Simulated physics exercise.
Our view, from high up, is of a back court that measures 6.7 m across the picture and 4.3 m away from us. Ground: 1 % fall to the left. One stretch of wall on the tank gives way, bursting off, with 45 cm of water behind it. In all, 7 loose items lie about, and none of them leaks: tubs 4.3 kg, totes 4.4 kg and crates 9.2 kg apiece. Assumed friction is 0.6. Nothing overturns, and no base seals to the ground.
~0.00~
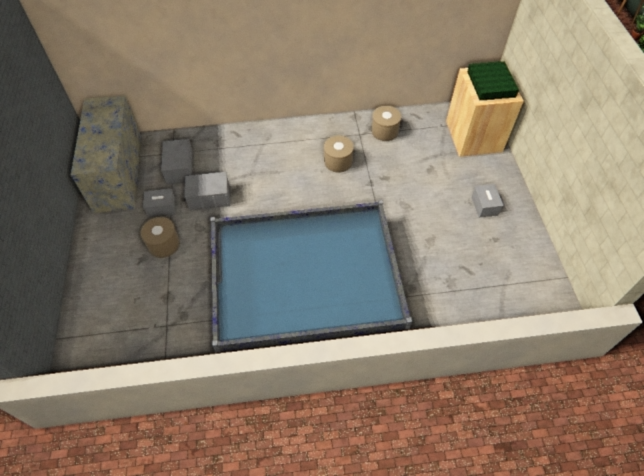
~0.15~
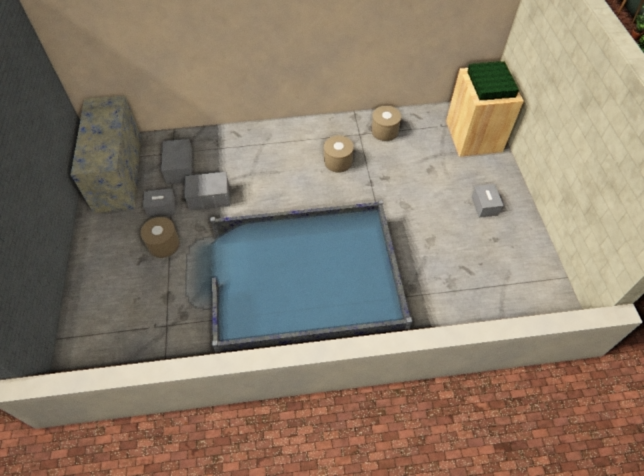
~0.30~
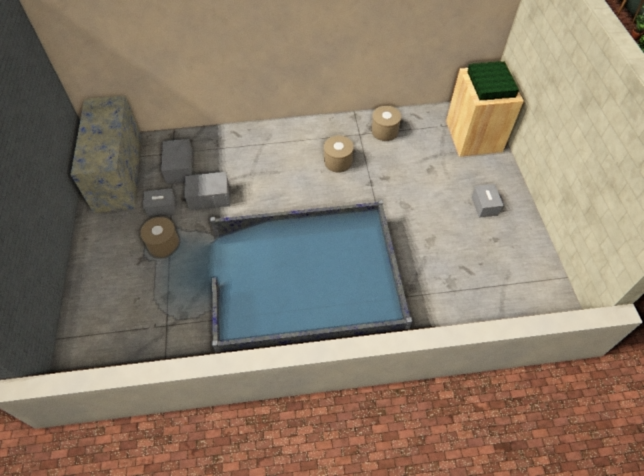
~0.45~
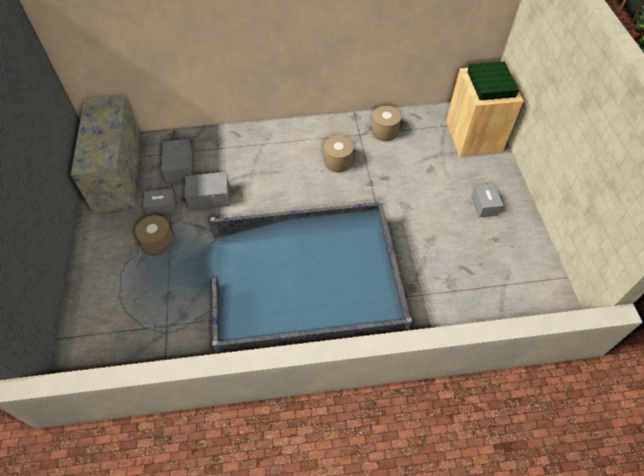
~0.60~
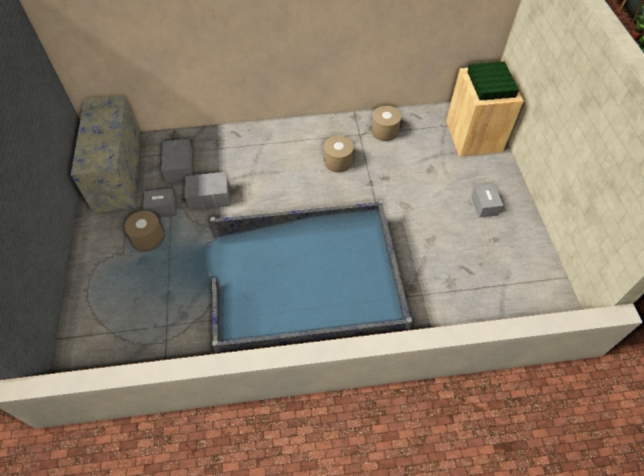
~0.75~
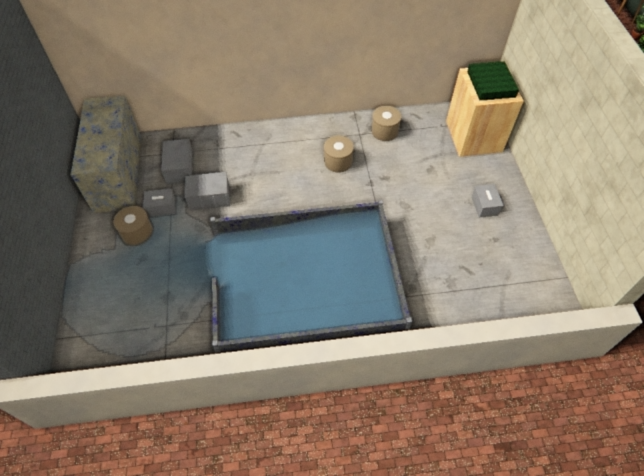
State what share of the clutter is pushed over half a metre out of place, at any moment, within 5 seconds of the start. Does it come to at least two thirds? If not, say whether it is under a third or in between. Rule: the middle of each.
By the time shown, one third up to two thirds will have gone that far.
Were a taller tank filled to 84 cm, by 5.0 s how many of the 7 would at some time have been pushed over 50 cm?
The answer would then be 5.
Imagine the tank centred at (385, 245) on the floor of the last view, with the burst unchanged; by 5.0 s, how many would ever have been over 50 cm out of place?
The count would be 4.
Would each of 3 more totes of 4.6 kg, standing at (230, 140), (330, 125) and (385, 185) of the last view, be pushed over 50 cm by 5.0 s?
So it's gets above, then stays below, then stays below.
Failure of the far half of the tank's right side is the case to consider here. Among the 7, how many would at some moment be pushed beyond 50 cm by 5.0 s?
The count would be 2.
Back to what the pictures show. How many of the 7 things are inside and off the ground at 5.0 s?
At that point I count 1.
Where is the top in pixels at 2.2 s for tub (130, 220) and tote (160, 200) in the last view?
Around (76, 203) and (152, 163).
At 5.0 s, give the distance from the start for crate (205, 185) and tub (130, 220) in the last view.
Respectively, 0 centimetres and 120 centimetres.
After 1.1 s 1 of 7 are over 50 cm from their spots; 0 afloat.
After 2.2 s 2 of 7 are over 50 cm from their spots; 1 afloat.
After 3.5 s 2 of 7 are over 50 cm from their spots; 2 afloat.
After 5.0 s 3 of 7 are over 50 cm from their spots, and 3 have been at some point; 1 afloat.
